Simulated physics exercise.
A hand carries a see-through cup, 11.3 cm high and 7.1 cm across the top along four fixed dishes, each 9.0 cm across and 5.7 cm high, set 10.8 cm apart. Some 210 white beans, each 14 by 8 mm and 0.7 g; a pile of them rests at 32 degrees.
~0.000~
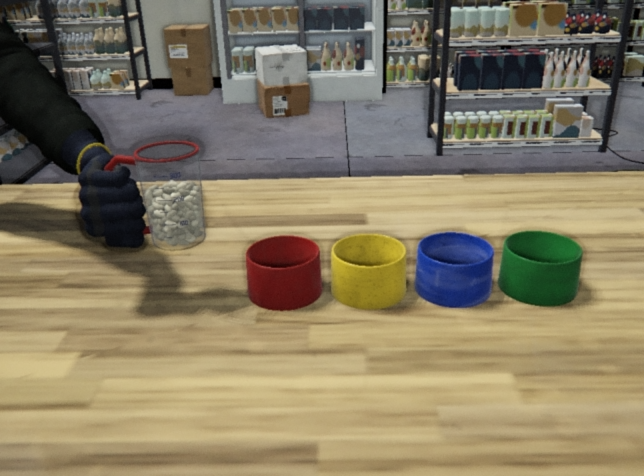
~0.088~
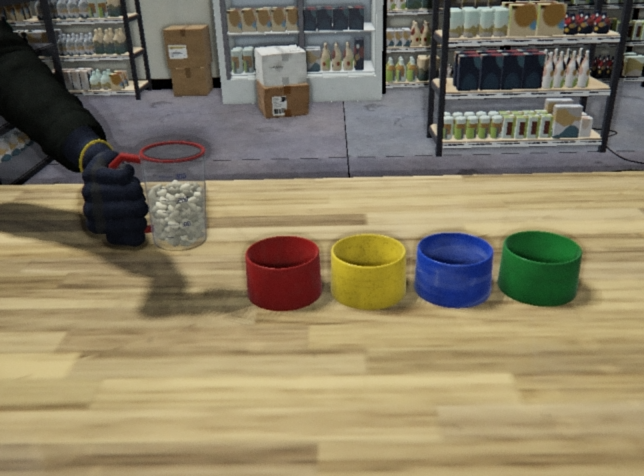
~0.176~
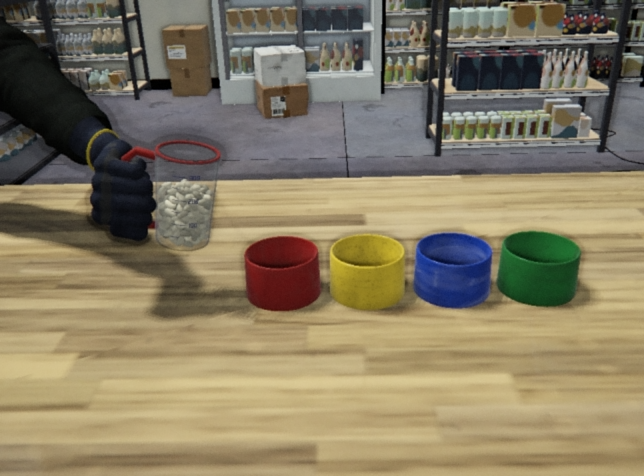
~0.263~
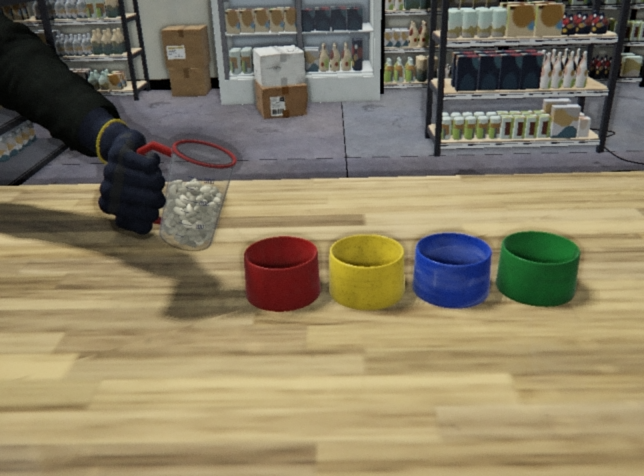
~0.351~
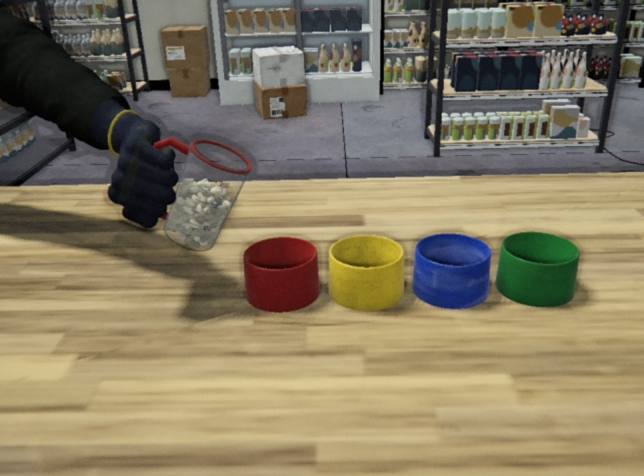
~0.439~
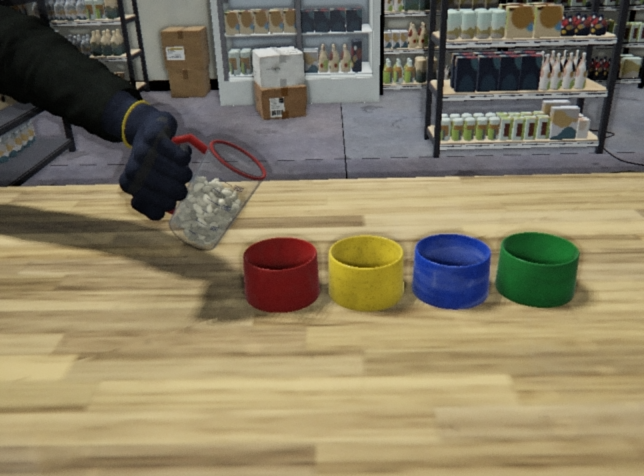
A gloved hand holding a clear cup of white beans moved a little to the right above a wooden table, steadily tilting the cup rightward, while red, yellow, blue and green dishes sat still nearby.
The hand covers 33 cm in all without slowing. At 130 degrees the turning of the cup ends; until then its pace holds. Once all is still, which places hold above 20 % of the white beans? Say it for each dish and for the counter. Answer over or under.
Red under, blue under, green under, yellow over, counter under.
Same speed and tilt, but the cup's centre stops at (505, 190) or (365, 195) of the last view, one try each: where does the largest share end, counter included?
The winner: Yellow; yellow.
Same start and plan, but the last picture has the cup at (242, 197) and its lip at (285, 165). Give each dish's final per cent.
Red 0; blue 60; green 0; yellow 0.
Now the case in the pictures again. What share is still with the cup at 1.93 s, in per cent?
About 0 per cent.
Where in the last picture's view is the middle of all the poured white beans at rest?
At about (377, 277).
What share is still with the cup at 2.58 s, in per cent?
Roughly 0 per cent.
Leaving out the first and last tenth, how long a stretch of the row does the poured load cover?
Some 6 cm.
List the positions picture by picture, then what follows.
The first frame shows cup at (173, 197), tilt 0 degrees, lip at (197, 151), moved 0.0 cm; middle of the pieces at (174, 216); red dish at (283, 252); yellow dish at (369, 250); blue dish at (455, 248); green dish at (543, 247).
The second frame shows cup at (177, 197), tilt 3 degrees, lip at (203, 153), moved 0.5 cm; middle of the pieces at (176, 216).
The third frame shows cup at (185, 197), tilt 11 degrees, lip at (219, 157), moved 1.7 cm; middle of the pieces at (182, 216).
The fourth frame shows cup at (195, 197), tilt 19 degrees, lip at (235, 162), moved 2.9 cm; middle of the pieces at (189, 215).
The fifth frame shows cup at (205, 197), tilt 27 degrees, lip at (250, 169), moved 4.1 cm; middle of the pieces at (196, 214).
The sixth frame shows cup at (215, 198), tilt 35 degrees, lip at (265, 176), moved 5.4 cm; middle of the pieces at (203, 212); red dish at (280, 254); yellow dish at (366, 252); blue dish at (453, 250); green dish at (540, 248). Its pace works out near 90 degrees a second; the hand travels 14 cm a second.
After 1.33 s, tilt 116 degrees; cup holds 90 %, yellow 10 %.
Then, at 1.93 s, tilt 130 degrees; cup holds 0 %, yellow 85 %.
Then, at 2.58 s, tilt 130 degrees; cup holds 0 %, yellow 85 %.
By 2.9 s all is still; red 0 %, blue 0 %, green 0 %, yellow 85 %, counter 10 %.
